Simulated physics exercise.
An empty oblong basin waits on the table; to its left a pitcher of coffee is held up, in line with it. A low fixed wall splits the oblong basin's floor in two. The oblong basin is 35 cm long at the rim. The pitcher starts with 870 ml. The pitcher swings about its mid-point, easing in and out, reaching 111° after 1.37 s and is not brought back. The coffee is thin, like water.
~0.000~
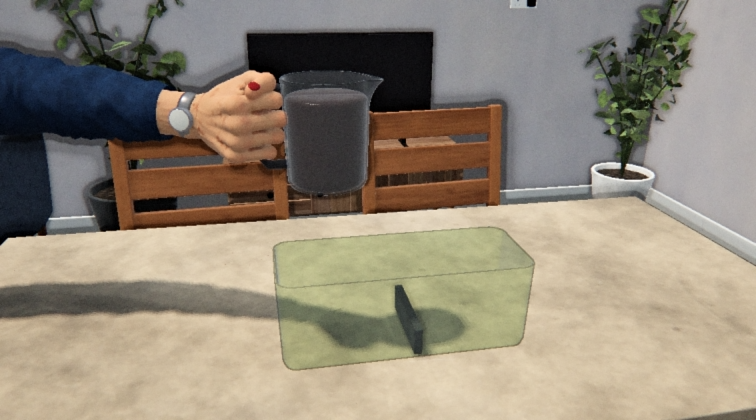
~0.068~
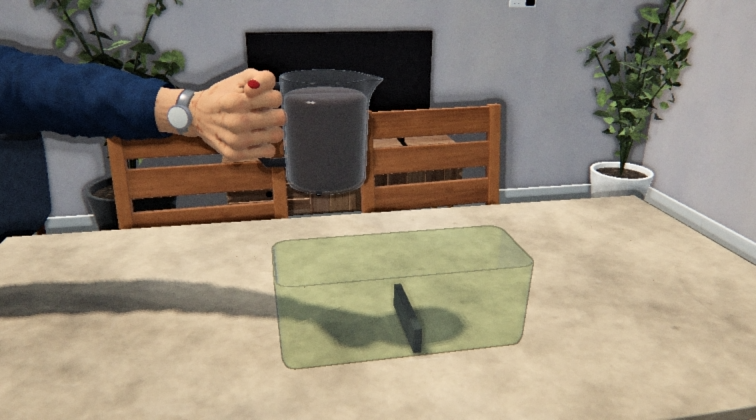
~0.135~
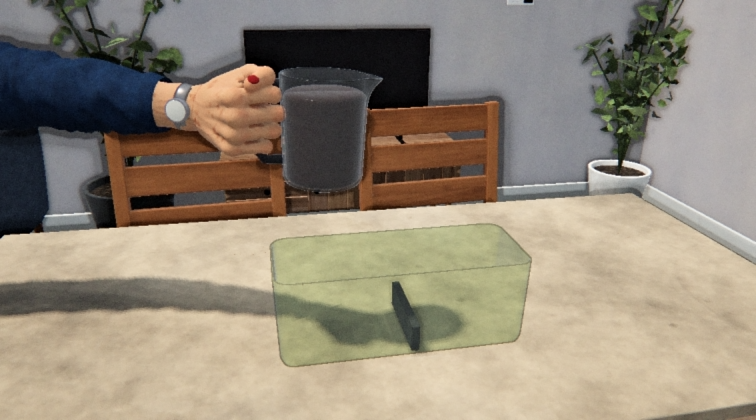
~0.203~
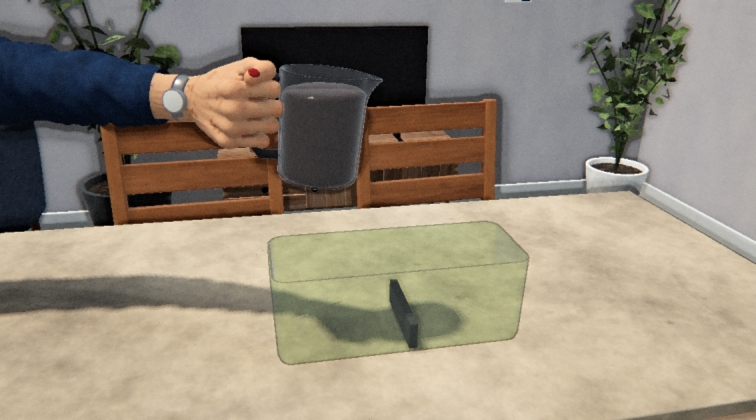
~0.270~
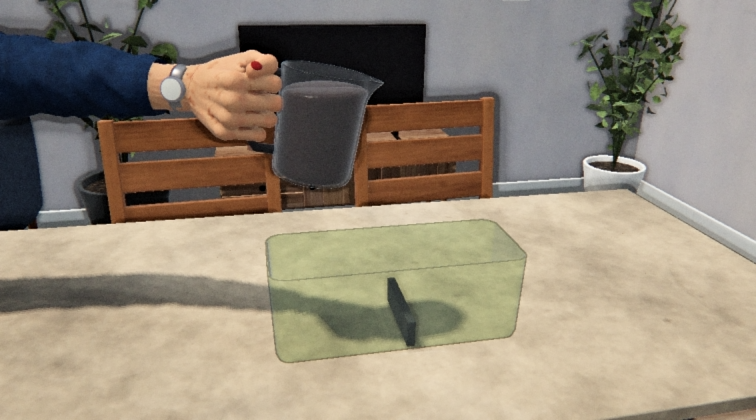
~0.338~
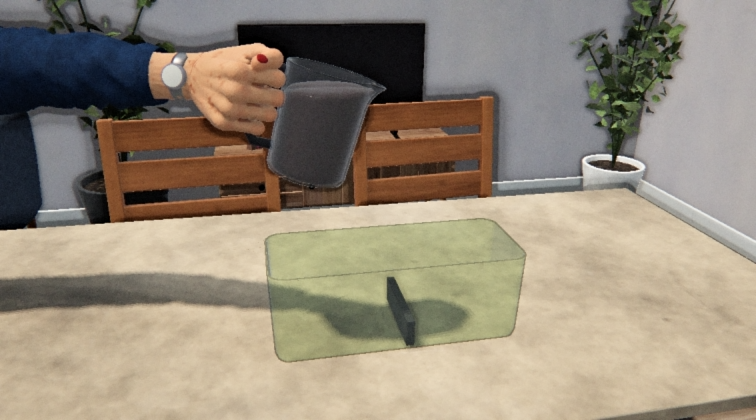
A hand holding a clear pitcher of dark liquid slowly tilts it rightward above an empty green see-through basin on a table.
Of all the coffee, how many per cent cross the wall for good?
Roughly 88 per cent is past the wall.
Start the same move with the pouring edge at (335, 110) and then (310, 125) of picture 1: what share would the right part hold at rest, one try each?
In turn about 25 and 10 per cent.
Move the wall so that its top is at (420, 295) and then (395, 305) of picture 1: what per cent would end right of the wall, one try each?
First 80, then 95 per cent.
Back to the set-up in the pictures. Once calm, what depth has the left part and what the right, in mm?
Left about 4 mm, right about 38 mm.
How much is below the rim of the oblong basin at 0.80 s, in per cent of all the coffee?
Some 6 per cent.
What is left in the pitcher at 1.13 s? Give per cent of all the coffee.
Near 24 in a hundred.
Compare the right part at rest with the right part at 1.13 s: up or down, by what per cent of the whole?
It goes up by about 36.
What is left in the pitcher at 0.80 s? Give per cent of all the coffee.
Near 78 in a hundred.
Then, 0.80 s in, the tilt is 70° and 78 per cent is still to pour, 0 is left of the wall and 6 right of it.
Then, 1.13 s in, the tilt is 103° and 24 per cent is still to pour, 2 is left of the wall and 53 right of it.
Then, 1.49 s in, the tilt is 111° and 1 per cent is still to pour, 9 is left of the wall and 88 right of it.
Then, 1.87 s in, the tilt is 111° and 0 per cent is still to pour, 11 is left of the wall and 88 right of it.
Finally, 11 per cent lies left of the wall, 88 right of it and 1 outside.
